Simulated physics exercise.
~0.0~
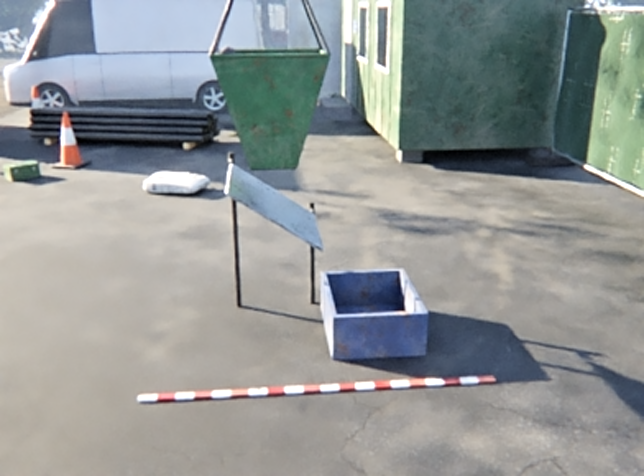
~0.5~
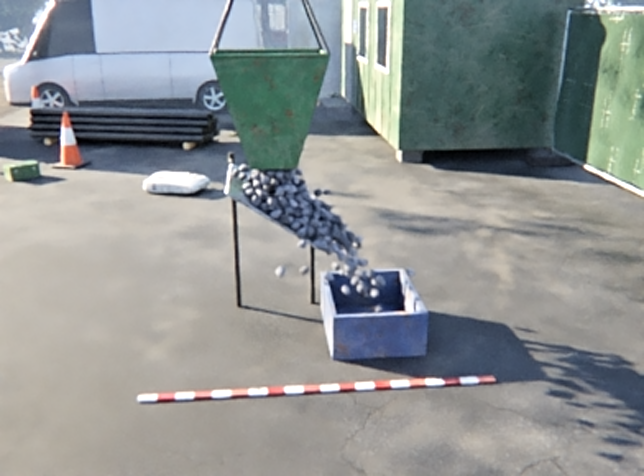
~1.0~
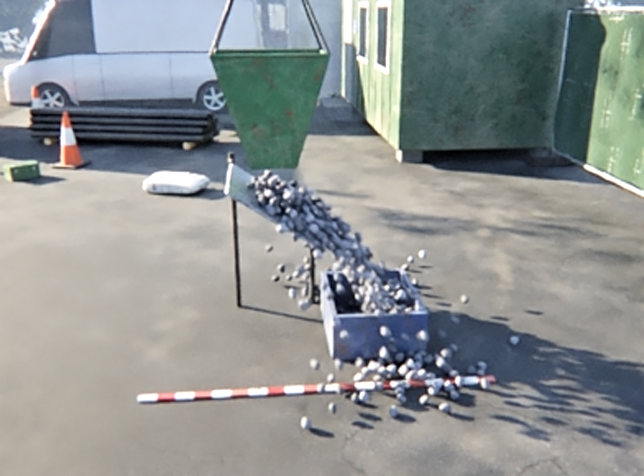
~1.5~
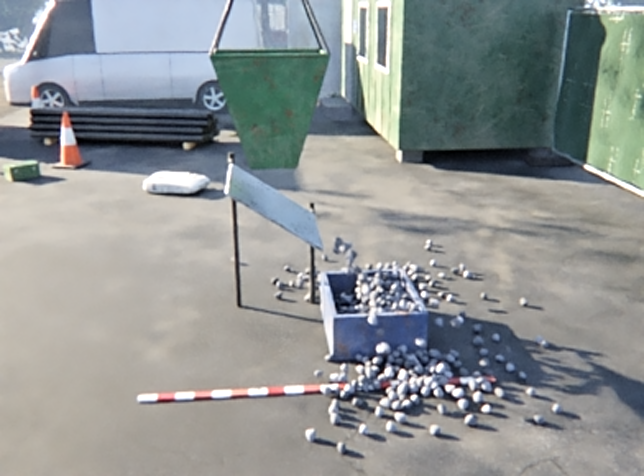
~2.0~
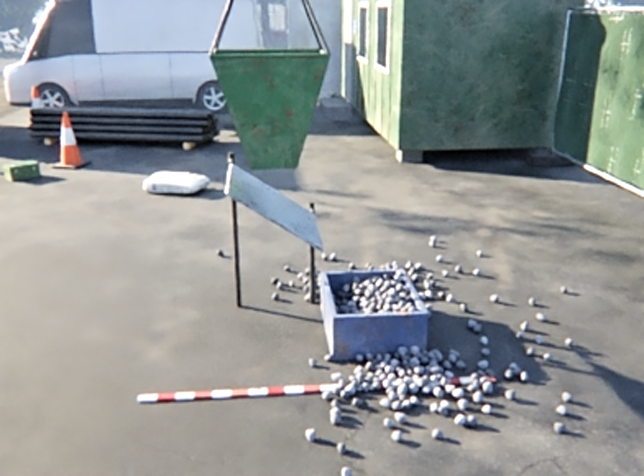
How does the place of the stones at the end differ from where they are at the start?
At the start the stones are out of sight up in the green hopper. At the end they are lower and farther right, most of them in the bin and the rest scattered on the ground around it.
